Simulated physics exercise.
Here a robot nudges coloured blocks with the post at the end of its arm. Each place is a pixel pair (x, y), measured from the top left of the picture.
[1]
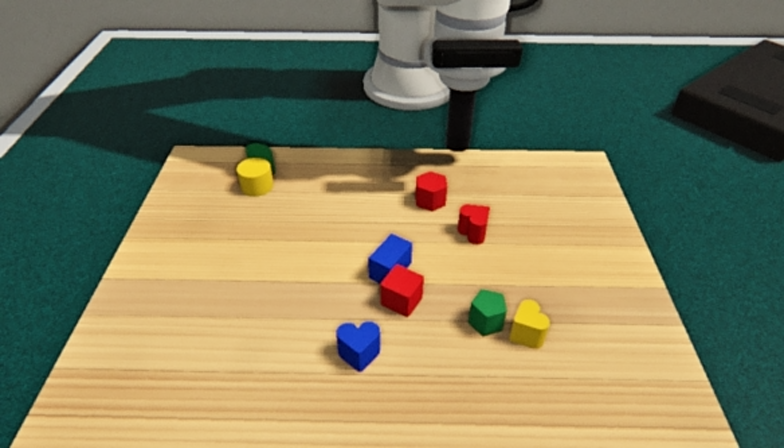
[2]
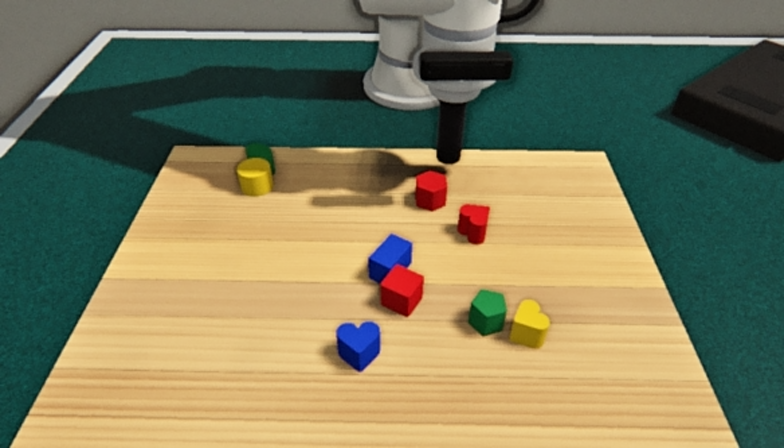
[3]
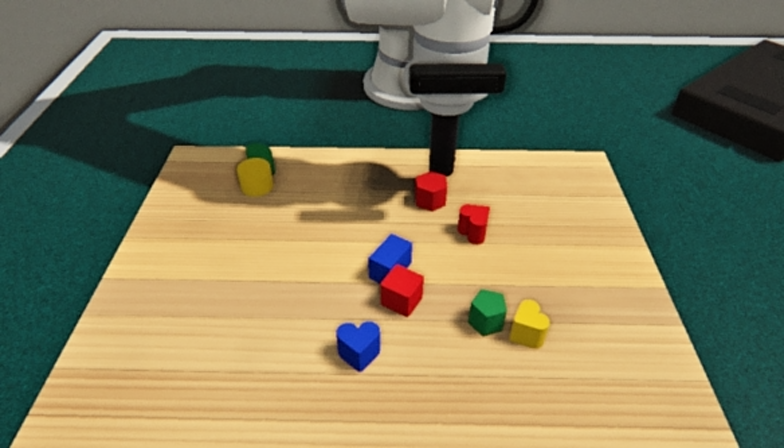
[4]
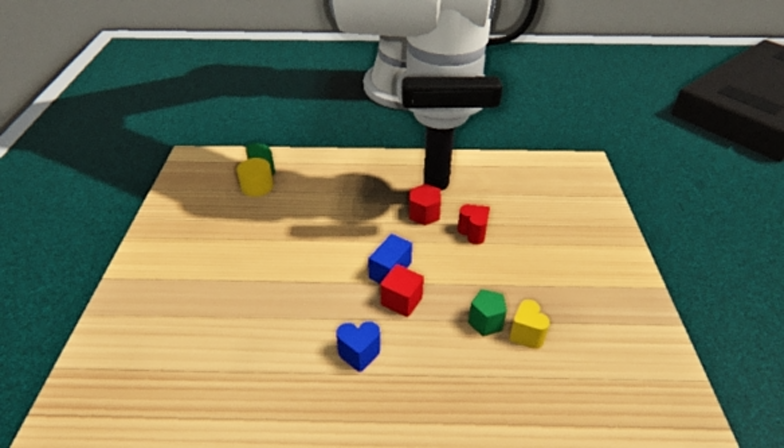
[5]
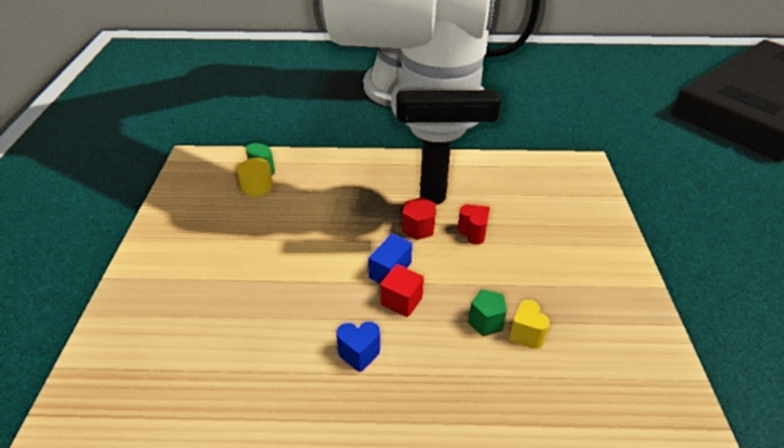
A robot arm with a black post reaches over the far edge of a pale wooden board on a green surface, seen from above and in front by a still camera. Red, blue, green and yellow blocks lie scattered, with a yellow and a green one at the far left. The post moves nearer and slightly left, then pushes the red hexagon a short way toward the blue oblong.
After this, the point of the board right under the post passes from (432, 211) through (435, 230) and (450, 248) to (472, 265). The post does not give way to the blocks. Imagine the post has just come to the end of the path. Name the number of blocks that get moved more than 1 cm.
Count: 1.
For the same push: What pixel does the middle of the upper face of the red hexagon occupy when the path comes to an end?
Its top middle will sit at (413, 226).
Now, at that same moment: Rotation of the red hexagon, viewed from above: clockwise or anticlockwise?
Answer: Clockwise.
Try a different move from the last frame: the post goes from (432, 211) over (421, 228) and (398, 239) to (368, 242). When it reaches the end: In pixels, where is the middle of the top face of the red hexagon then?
Its top centre is at about (369, 243).
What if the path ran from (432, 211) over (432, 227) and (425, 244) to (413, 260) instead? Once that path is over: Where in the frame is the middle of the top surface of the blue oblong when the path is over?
I'd say the blue oblong ends with its top centre at (360, 277).
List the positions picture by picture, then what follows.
In the first picture, post tip (457, 146); block tops, red hexagon (432, 181); red heart (476, 213).
In the second picture, post (448, 158); blocks unchanged.
In the third picture, post (441, 171); blocks unchanged.
In the fourth picture, post (436, 184); red hexagon (426, 194).
In the fifth picture, post (433, 198); red hexagon (420, 208); red heart (476, 213).
On the path given first. Halfway along, post (442, 226); red hexagon (413, 226), turned 30° clockwise.
At the end, post (474, 251); red hexagon (413, 226), turned 30° clockwise; red heart in place.
